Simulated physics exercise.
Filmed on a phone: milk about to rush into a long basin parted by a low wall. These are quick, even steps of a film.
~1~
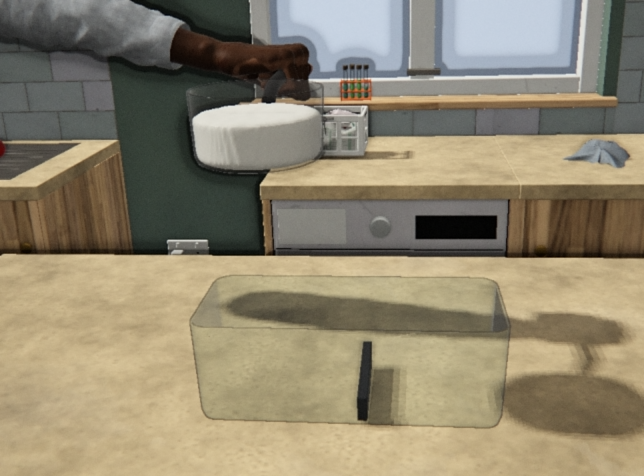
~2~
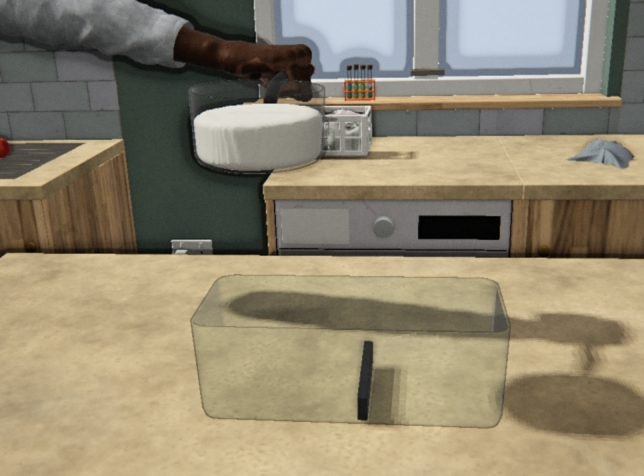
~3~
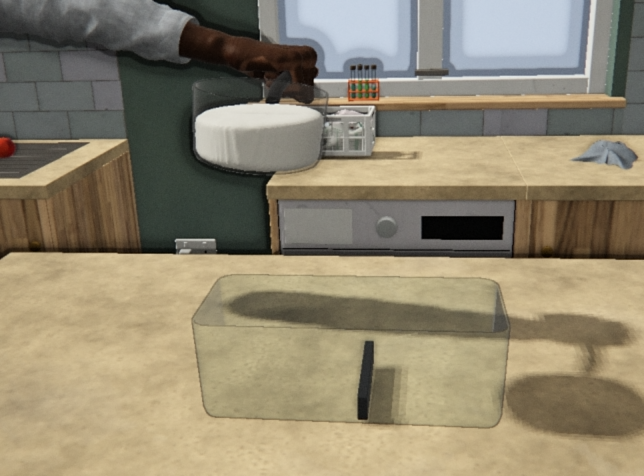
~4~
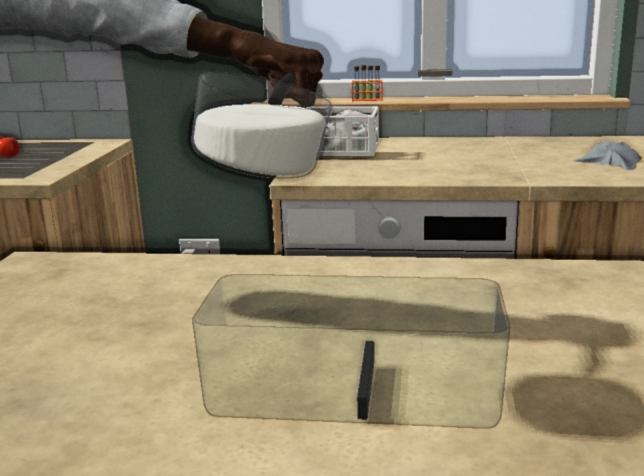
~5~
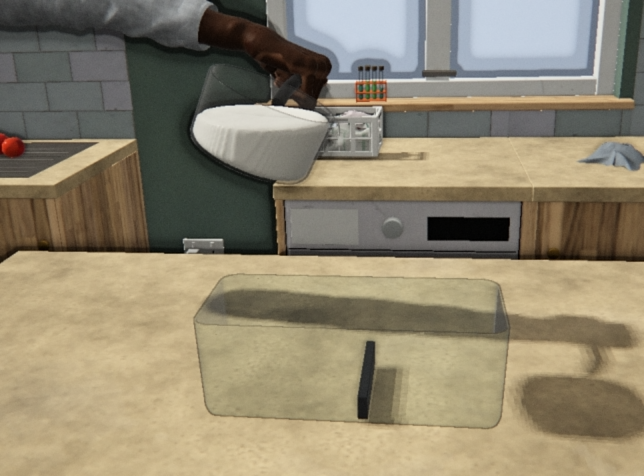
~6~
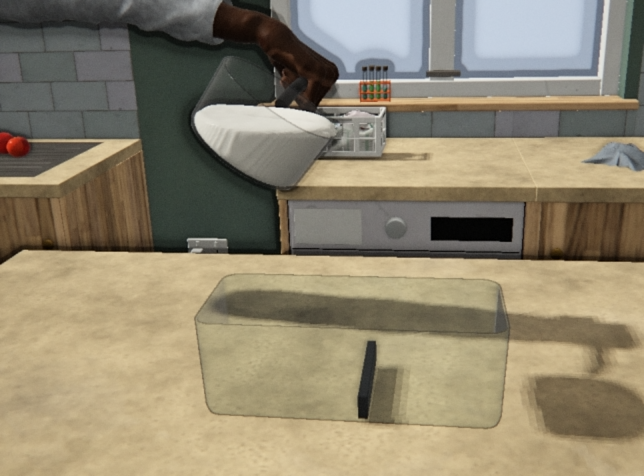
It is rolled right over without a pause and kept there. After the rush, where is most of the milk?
The right part.
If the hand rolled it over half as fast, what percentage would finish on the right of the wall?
Near 75 %.
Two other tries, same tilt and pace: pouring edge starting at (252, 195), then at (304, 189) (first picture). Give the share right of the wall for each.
In turn 20 and 20 in a hundred.
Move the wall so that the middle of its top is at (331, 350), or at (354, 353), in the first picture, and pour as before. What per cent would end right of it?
The first gives 90 %, the second 90 %.
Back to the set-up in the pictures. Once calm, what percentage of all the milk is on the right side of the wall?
Close to 70 per cent.
A moment on, the tilt is 95° and 32 per cent is still to pour, 0 is left of the wall and 9 right of it.
Next, the tilt is 100° and 10 per cent is still to pour, 12 is left of the wall and 65 right of it.
Then the tilt is 100° and 2 per cent is still to pour, 18 is left of the wall and 71 right of it.
Later the tilt is 100° and 0 per cent is still to pour, 22 is left of the wall and 74 right of it.
In the end 26 per cent lies left of the wall, 71 right of it and 3 outside.
